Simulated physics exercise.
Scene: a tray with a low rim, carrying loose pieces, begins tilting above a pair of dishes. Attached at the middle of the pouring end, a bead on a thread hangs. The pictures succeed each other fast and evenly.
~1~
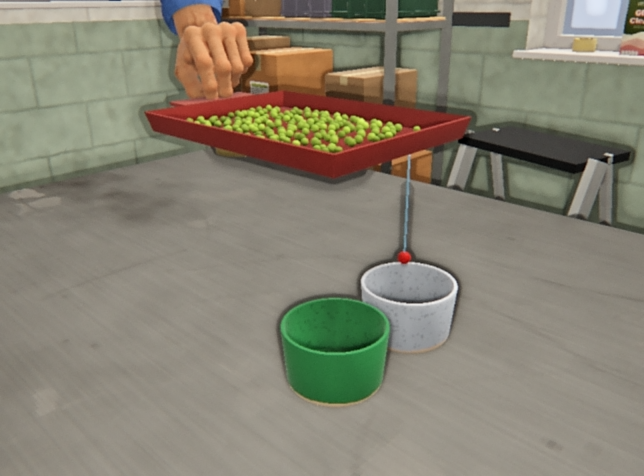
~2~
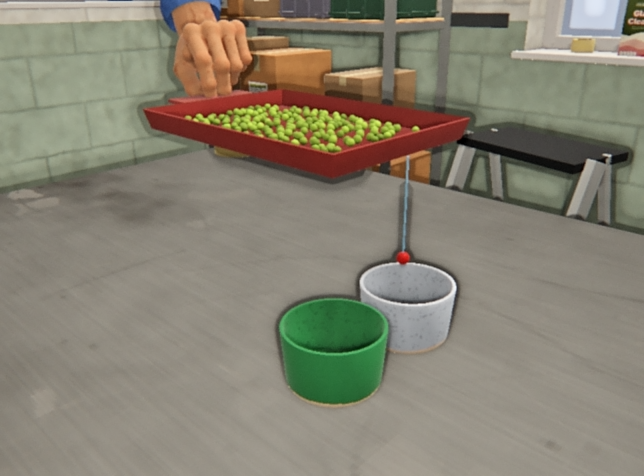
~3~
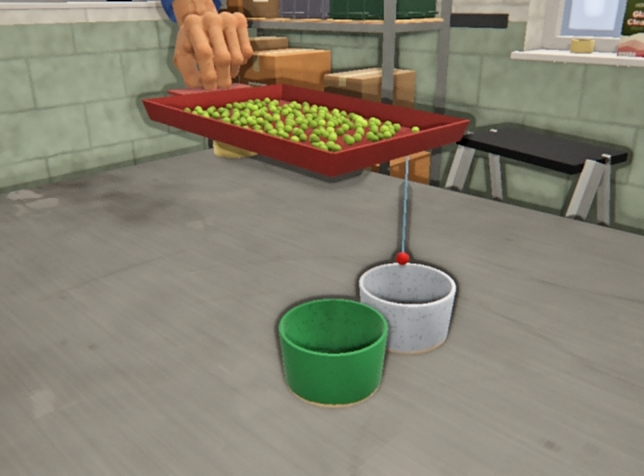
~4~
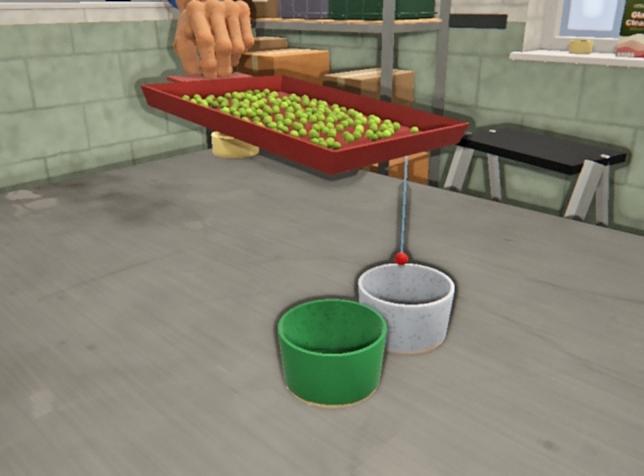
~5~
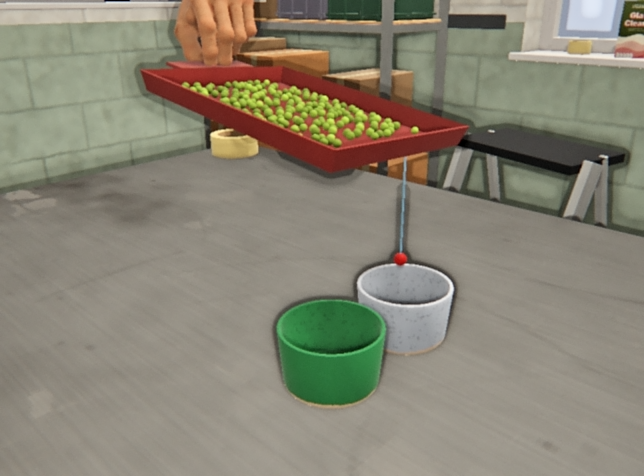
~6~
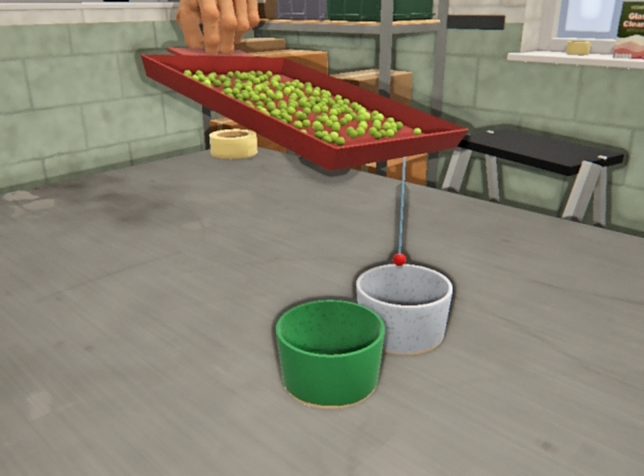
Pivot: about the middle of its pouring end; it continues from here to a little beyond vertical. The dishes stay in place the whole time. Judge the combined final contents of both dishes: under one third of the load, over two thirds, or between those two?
Judged together: Under one third.
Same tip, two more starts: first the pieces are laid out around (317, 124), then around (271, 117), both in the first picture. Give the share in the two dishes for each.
First case: Around 0 %; second case: Around 0 %.
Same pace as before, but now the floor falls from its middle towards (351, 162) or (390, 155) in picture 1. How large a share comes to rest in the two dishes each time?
In turn some 90 and 40 per cent.
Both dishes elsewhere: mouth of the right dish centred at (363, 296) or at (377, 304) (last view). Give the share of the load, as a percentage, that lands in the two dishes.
Approximately 0 percent, followed by approximately 0 percent.
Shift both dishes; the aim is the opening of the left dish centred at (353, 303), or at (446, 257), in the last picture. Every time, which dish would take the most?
The one on the right side; the one on the left side.
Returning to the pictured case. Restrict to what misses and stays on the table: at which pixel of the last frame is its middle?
Close to (494, 303).
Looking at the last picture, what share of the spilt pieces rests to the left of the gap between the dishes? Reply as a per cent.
Close to 10 per cent.
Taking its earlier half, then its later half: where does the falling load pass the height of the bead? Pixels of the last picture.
Close to (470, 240), then close to (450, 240).
Soon, tray tipped steeply; nearly all on the tray; a stray few outside both; a stray few in the air.
A while on, tray tipped right over; about a quarter on the tray; a stray few in the right dish; about half outside both; about a quarter in the air.
Towards the end, tray tipped past a quarter turn; a stray few in the right dish; nearly all outside both.
Finally, tray tipped past a quarter turn; none in the left dish; a stray few in the right dish; nearly all outside both.
